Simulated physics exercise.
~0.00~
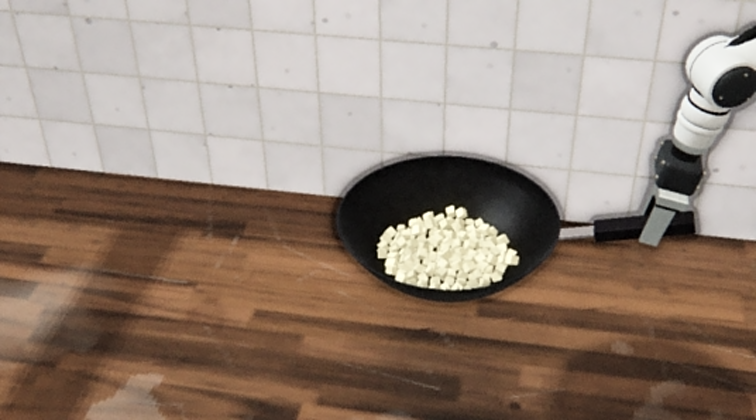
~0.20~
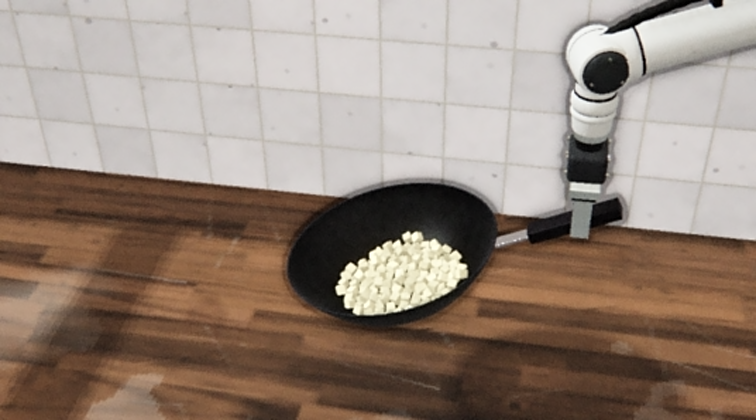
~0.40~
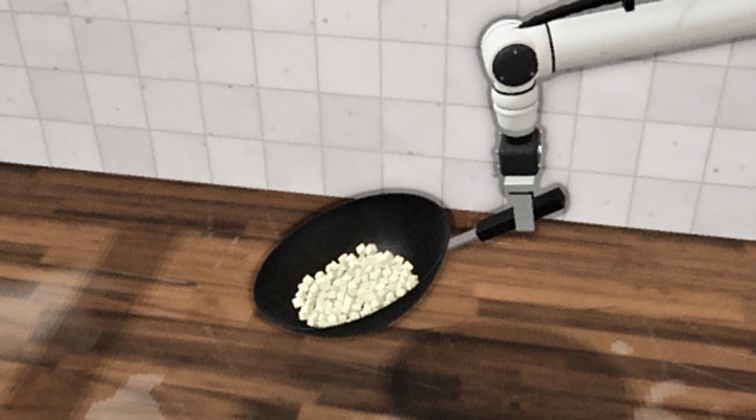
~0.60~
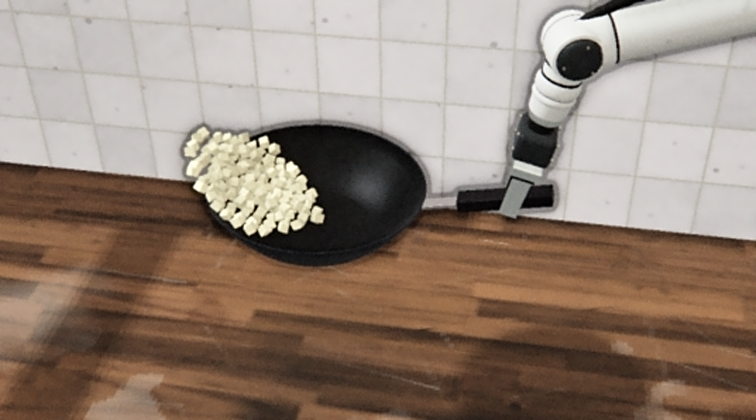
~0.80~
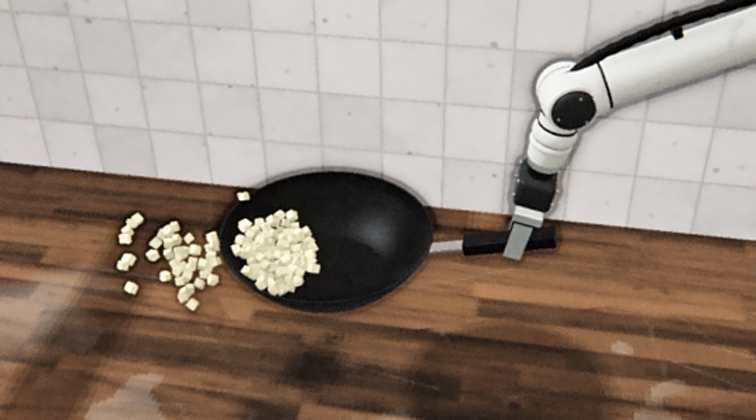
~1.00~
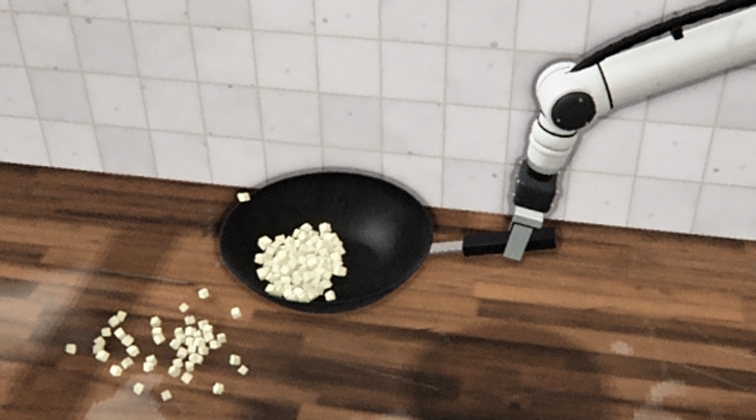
A robot arm jerks a wok of pale cubes, spilling some onto the wooden counter.
